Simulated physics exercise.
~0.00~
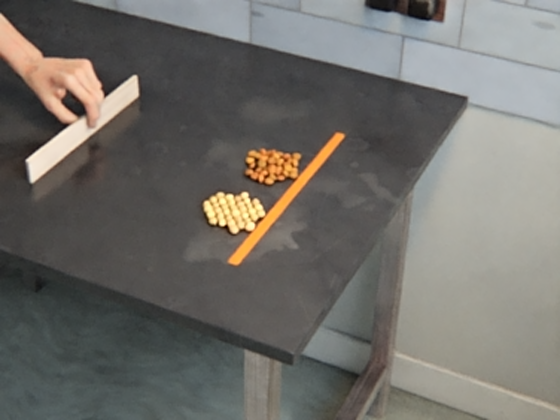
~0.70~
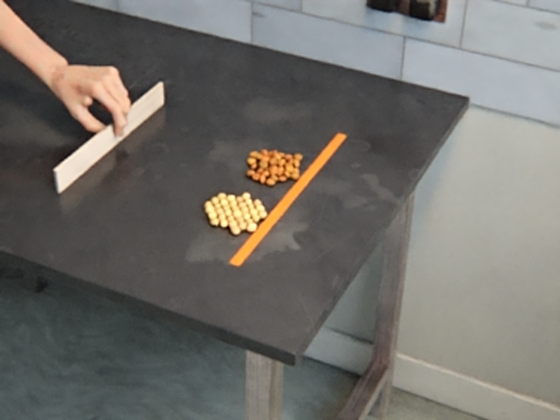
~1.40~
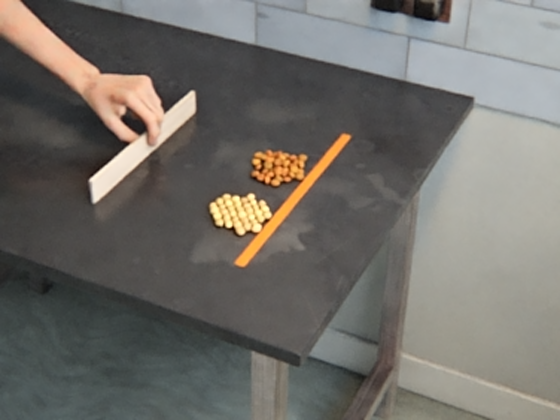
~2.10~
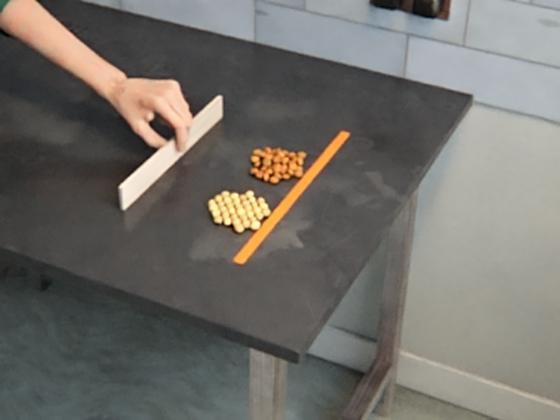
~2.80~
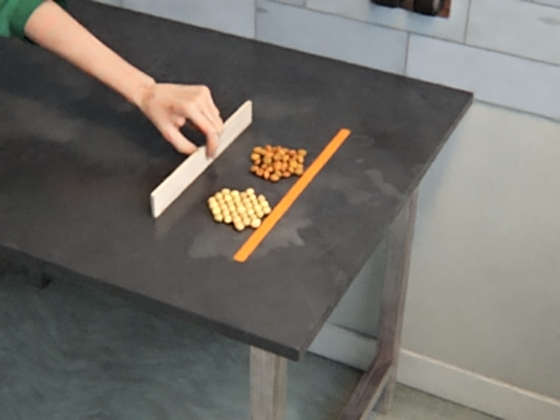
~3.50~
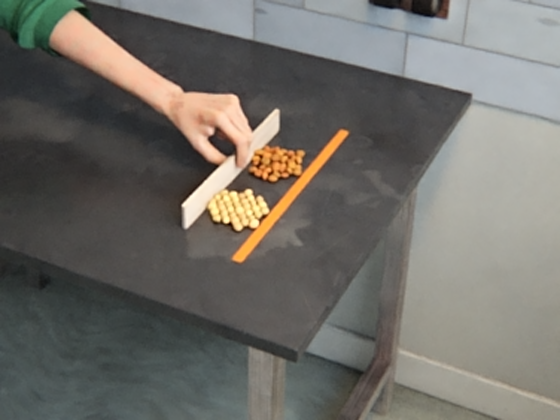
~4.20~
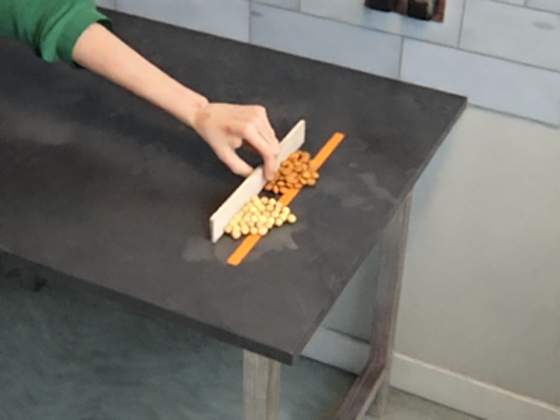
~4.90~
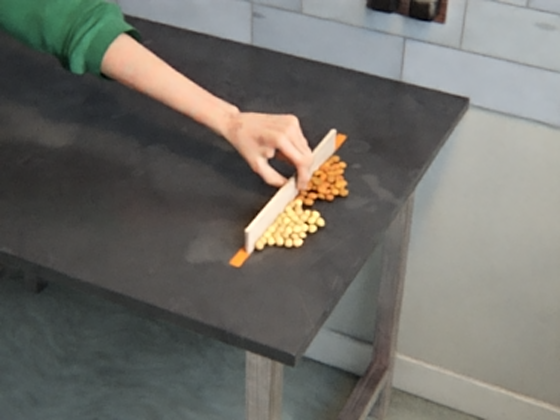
A hand slid an upright strip of pale wood rightward across a dark table until it reached two small piles, one pale yellow and one orange-brown, and pushed both over an orange tape line, ending with the strip at the tape and both piles still on the table.
